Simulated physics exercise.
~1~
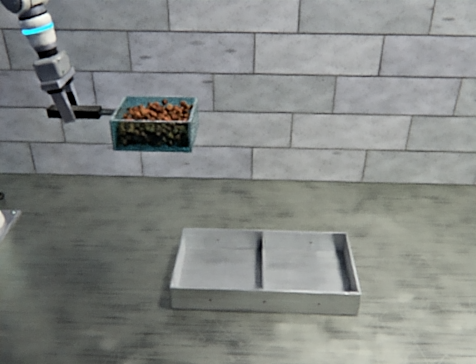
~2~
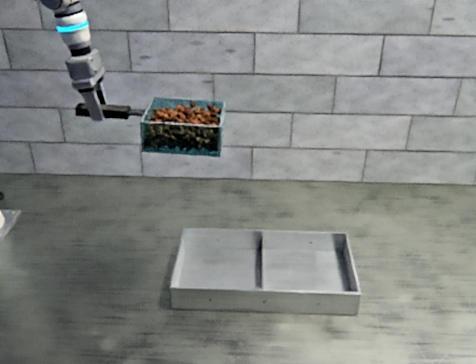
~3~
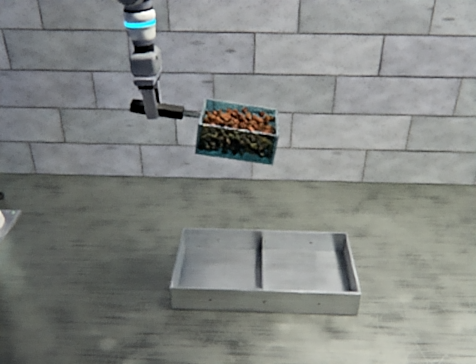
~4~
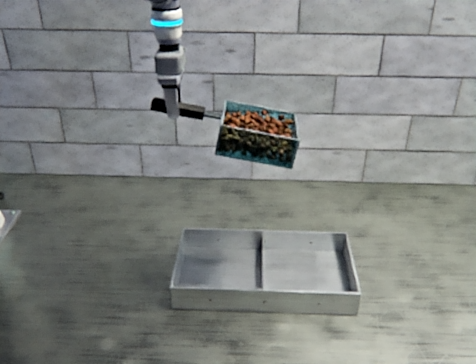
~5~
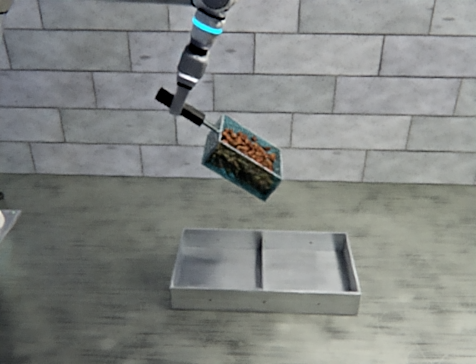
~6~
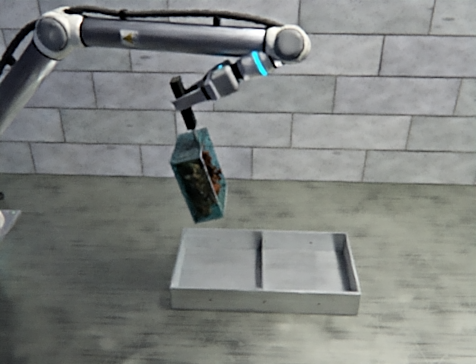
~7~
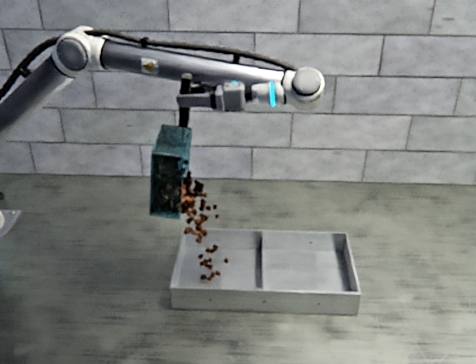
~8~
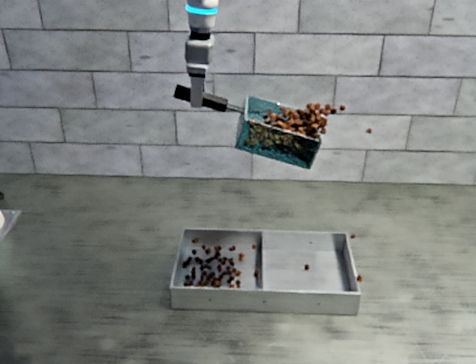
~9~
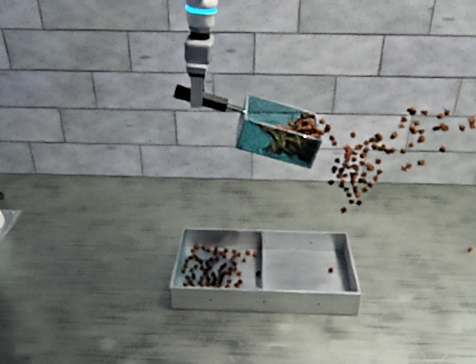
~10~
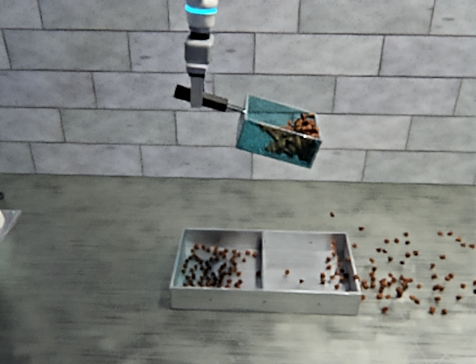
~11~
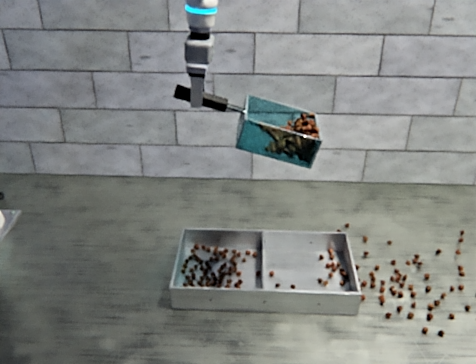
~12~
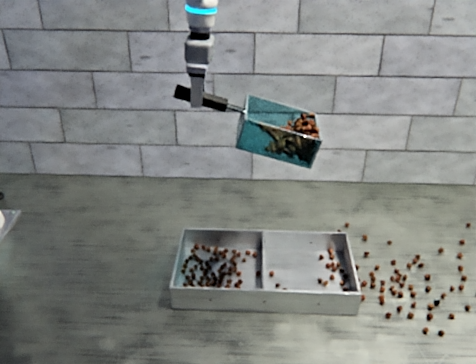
On a grey surface before a pale brick wall, a low metal tray with two compartments sits beneath a robot arm holding an open teal box of small brown pellets. The arm carries the box to the right, then tips it while swinging back left, until pellets pour into the tray's left compartment. It then moves right and tilts the box back up, flinging more pellets out to the right. They scatter across the surface beyond the tray, with a few in the right compartment. Finally the arm holds still, with many pellets still in the slanted box.
